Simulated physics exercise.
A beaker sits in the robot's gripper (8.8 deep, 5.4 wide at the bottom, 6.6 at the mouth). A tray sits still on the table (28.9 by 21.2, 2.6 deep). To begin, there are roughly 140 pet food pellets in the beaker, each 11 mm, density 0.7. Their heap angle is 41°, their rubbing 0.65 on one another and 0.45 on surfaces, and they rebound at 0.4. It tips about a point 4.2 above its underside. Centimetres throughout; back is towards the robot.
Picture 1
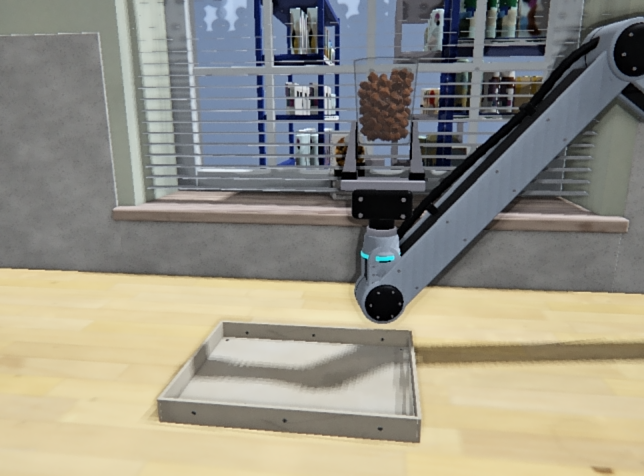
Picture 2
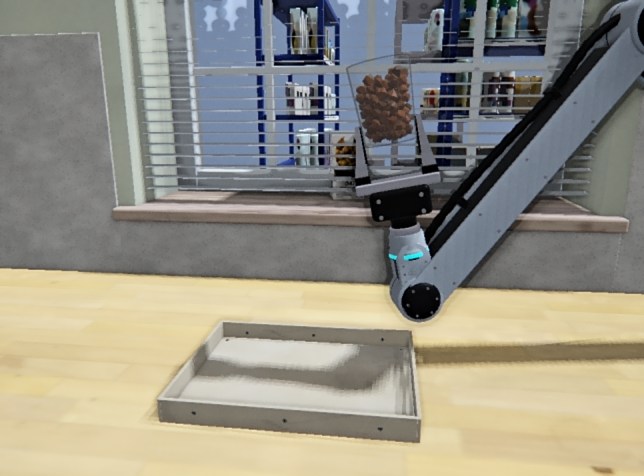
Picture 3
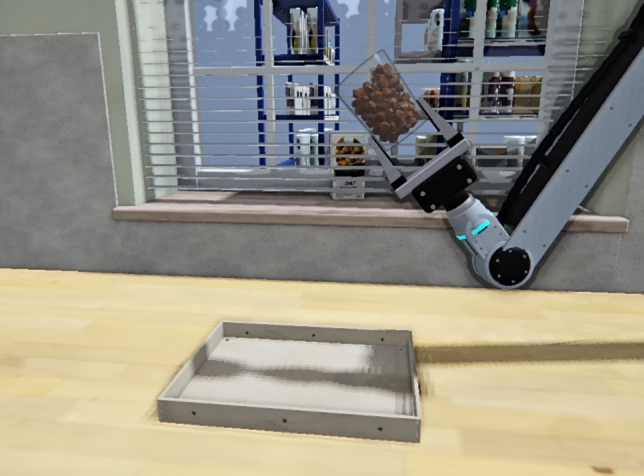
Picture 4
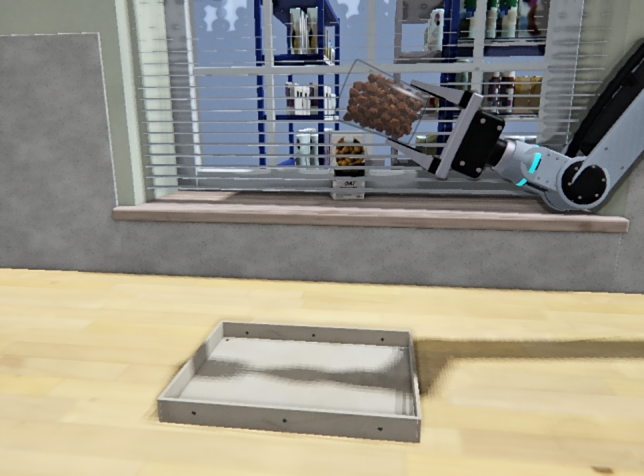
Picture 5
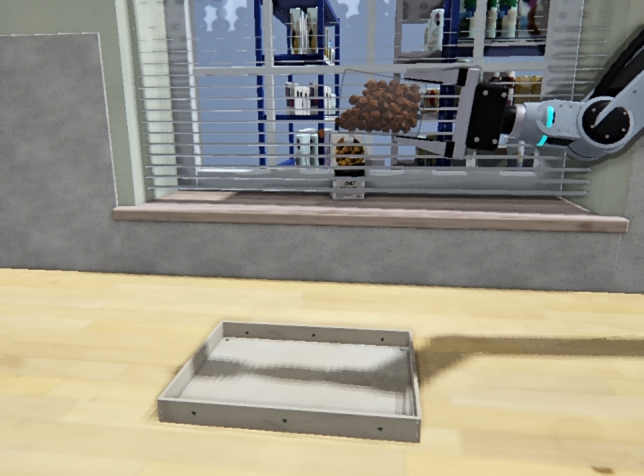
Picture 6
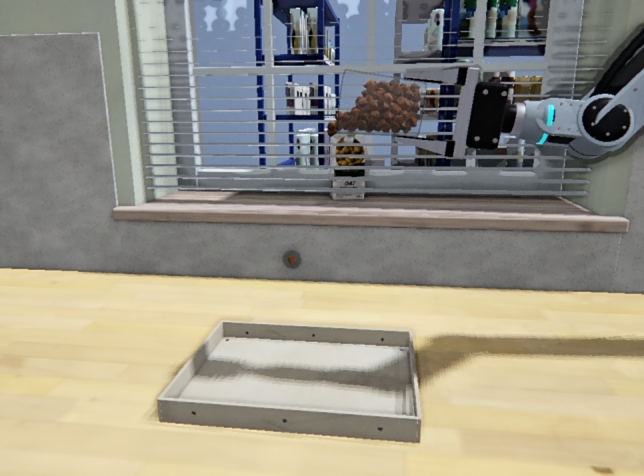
A robot arm holding a clear beaker of brown pellets swings its gripper down and to the right, tilting the beaker leftward until it lies nearly on its side. The pellets slide toward the mouth, and a single one drops through the air above the table, where a gray tray sits still.
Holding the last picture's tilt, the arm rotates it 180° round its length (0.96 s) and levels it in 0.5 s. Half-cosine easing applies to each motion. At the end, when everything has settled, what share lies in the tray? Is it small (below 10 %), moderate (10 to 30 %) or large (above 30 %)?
Moderate.
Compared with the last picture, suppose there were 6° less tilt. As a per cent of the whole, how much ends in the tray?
Roughly 10 %.
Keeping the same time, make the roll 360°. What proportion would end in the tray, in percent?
It would be roughly 25 percent.
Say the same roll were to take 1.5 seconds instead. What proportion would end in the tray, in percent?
Then roughly 20 %.
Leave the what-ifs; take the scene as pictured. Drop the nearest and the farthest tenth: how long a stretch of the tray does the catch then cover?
That stretch is roughly 10 cm long.
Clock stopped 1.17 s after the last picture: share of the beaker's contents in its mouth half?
Roughly 40 %.
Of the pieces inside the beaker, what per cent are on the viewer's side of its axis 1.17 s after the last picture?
Around 60 %.
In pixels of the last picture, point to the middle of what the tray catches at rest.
The centre sits around (285, 388).
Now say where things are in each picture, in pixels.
In the first frame, the beaker middle at (385, 104), upright; upper third of the load around (387, 86), from x 360 to 410, top at y 75; 141 in the beaker.
In the second frame, the beaker middle at (384, 104), tipped 11°; upper third of the load around (386, 88), from x 360 to 410, top at y 70.
In the third frame, the beaker middle at (384, 105), tipped 39°; upper third of the load around (380, 90), from x 355 to 415, top at y 70.
In the fourth frame, the beaker middle at (383, 106), tipped 68°; upper third of the load around (382, 93), from x 350 to 415, top at y 80.
In the fifth frame, the beaker middle at (383, 106), tipped 83°; upper third of the load around (389, 95), from x 320 to 415, top at y 85; 140 in the beaker, 1 in flight or on a rim.
In the sixth frame, the beaker middle at (383, 106), tipped 84°; upper third of the load around (389, 95), from x 290 to 415, top at y 85; 140 in the beaker, 1 in flight or on a rim.
Then, 0.58 s on, tipped 84°, highest piece 38 above the table; 134 in the beaker, 4 in the tray, 3 in flight or on a rim.
Then, 1.17 s on, tipped 53°, highest piece 37 above the table; 115 in the beaker, 25 in the tray, 1 on the table or floor.
Then, 1.66 s on, upright, highest piece 40 above the table; 115 in the beaker, 25 in the tray, 1 on the table or floor.
Then, 2.36 s on, upright, highest piece 40 above the table; 115 in the beaker, 25 in the tray, 1 on the table or floor.
In the end, 115 in the beaker, 25 in the tray, 1 on the table or floor. That is 18 % in the tray.
